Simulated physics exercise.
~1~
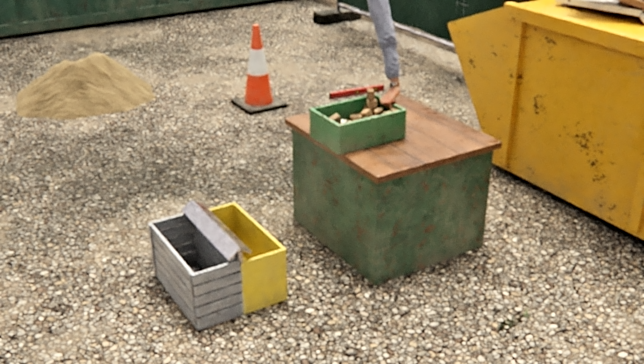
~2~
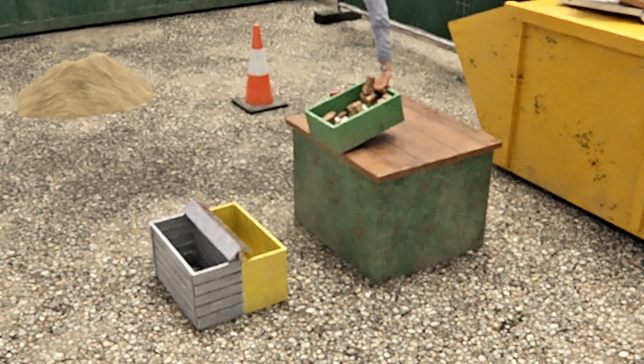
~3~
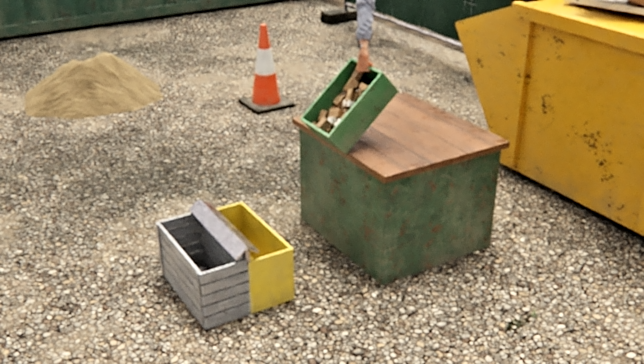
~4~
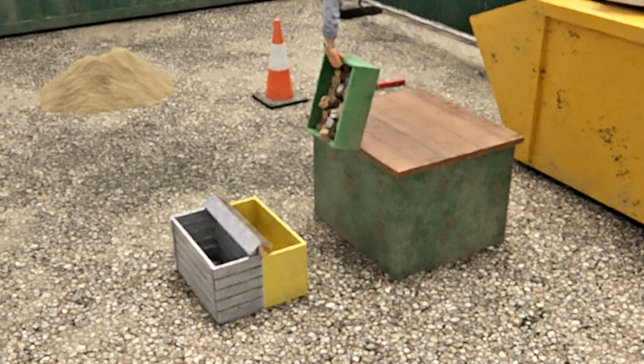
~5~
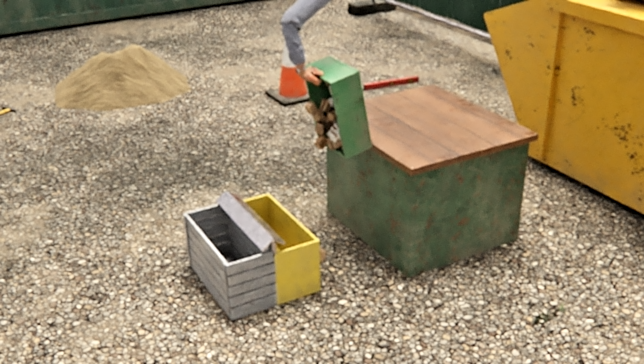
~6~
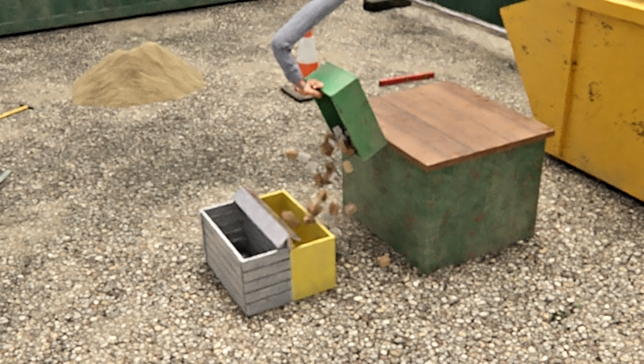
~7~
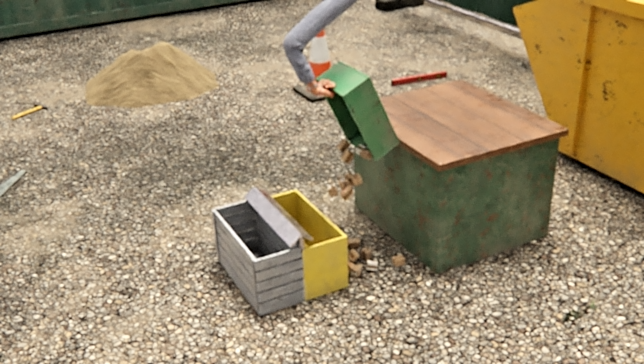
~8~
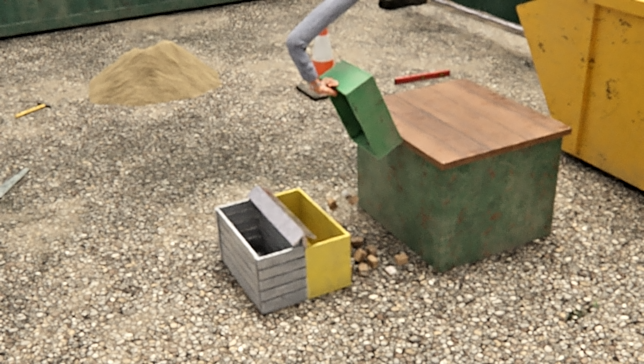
A green crate of small brown chunks sits on a wooden-topped green bench in a gravel yard, seen from above at an angle. To the left of the bench stand a yellow tote and a slatted grey trough joined side by side, with a grey ridge over the divide; a sand heap, a traffic cone and a yellow skip lie beyond. A hand tips the crate steadily over the bench's left edge as the view shifts slightly. The chunks spill out in a stream, some into the yellow tote, more onto the gravel. The crate is held tilted, emptied, with chunks scattered between tote and bench.
